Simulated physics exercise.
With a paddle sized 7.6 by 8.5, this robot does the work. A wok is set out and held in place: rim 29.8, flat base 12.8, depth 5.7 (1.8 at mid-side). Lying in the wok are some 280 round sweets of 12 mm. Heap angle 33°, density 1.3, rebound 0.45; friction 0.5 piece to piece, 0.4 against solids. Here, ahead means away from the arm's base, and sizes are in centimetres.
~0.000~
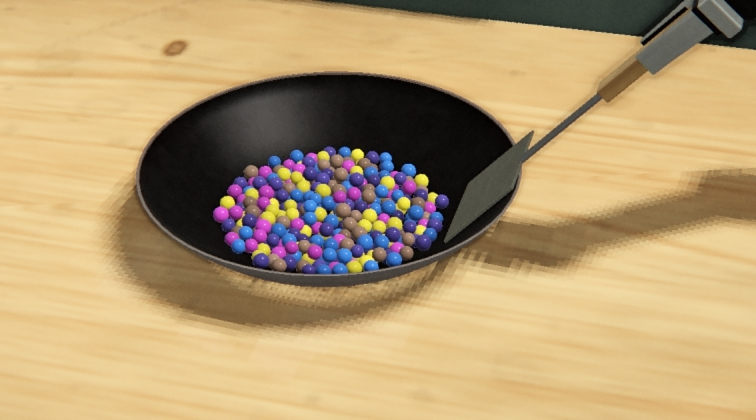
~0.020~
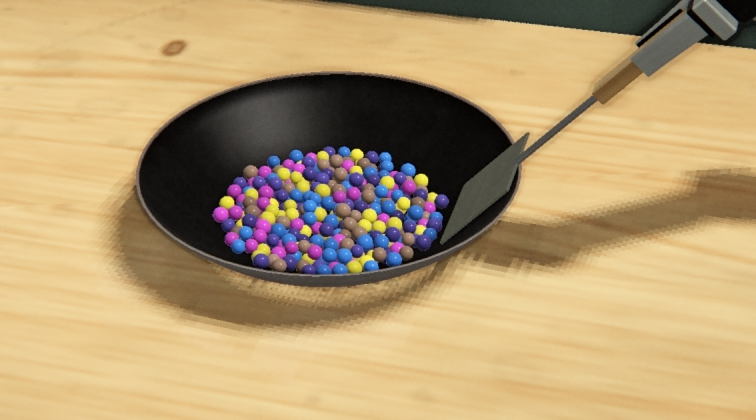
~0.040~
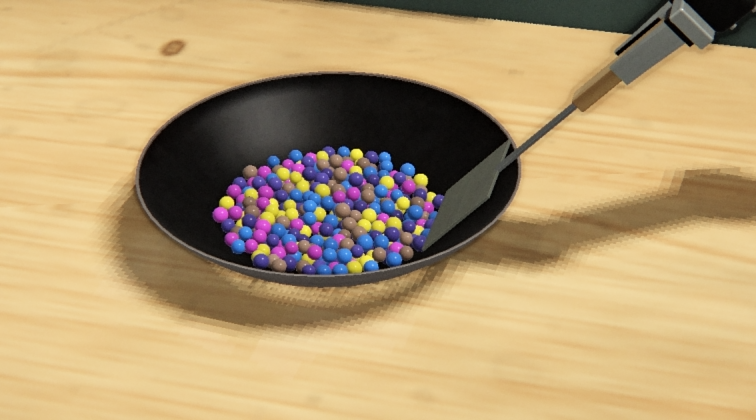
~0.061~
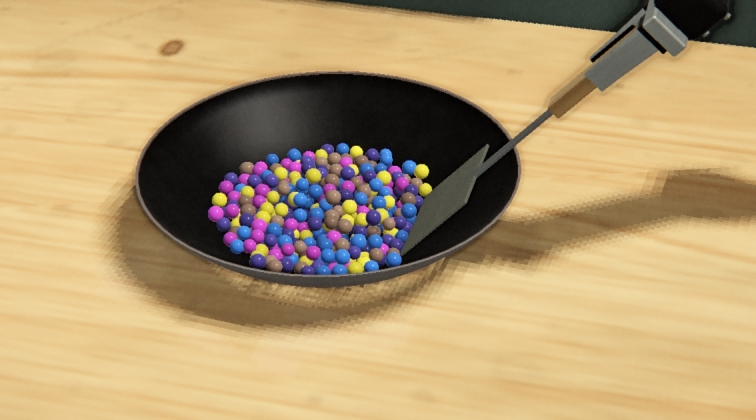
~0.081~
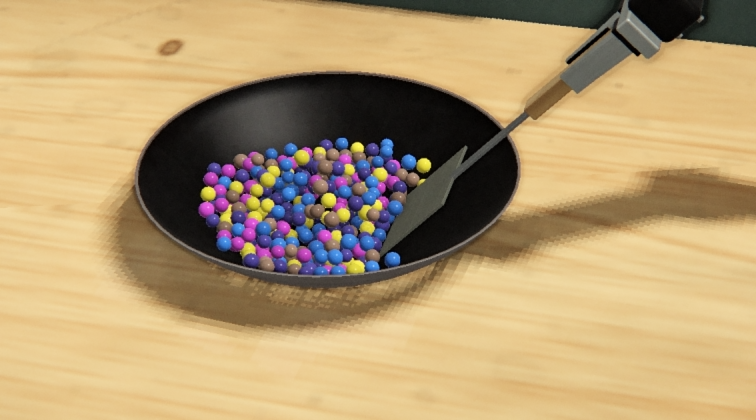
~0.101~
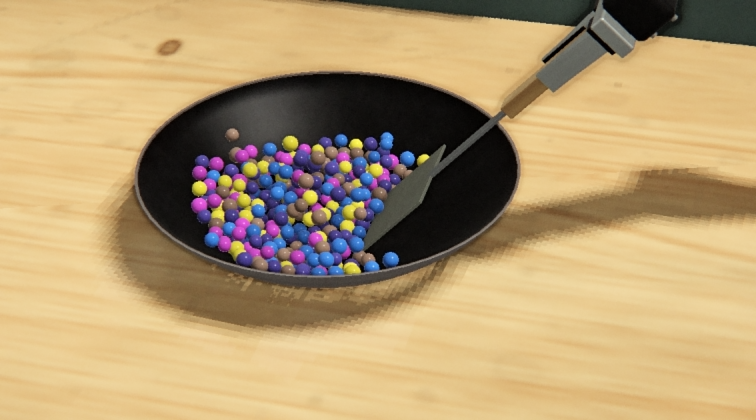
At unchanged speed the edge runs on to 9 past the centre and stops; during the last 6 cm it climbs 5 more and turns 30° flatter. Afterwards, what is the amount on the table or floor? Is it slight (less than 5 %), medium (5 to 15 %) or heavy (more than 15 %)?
Medium.
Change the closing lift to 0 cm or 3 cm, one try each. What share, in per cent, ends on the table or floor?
10 and 10 per cent.
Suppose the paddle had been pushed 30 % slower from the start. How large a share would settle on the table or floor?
Then roughly 5 percent.
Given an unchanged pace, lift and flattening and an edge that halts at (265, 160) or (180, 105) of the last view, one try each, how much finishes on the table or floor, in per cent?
I'd say some 0 per cent, then some 20 per cent.
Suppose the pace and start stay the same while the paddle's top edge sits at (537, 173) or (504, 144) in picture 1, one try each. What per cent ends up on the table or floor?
Some 5 per cent, then some 5 per cent.
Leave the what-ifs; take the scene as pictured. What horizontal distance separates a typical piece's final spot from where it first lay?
Level distance of roughly 4 cm.
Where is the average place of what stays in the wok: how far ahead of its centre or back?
Offset: About 4.5 cm, ahead.
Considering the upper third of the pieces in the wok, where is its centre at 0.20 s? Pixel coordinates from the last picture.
Near pixel (224, 176).
After 0.15 s, sloping 49°, highest piece 8 above the table; 278 in the wok, 1 on the blade or in flight.
After 0.20 s, sloping 38°, highest piece 7 above the table; 278 in the wok, 1 on the blade or in flight.
After 0.43 s, sloping 19°, highest piece 9 above the table; 255 in the wok, 11 on the table or floor, 13 on the blade or in flight.
After 1.48 s, sloping 19°, highest piece 5 above the table; 255 in the wok, 24 on the table or floor.
At rest, 255 in the wok, 24 on the table or floor. That is 9 % on the table or floor.
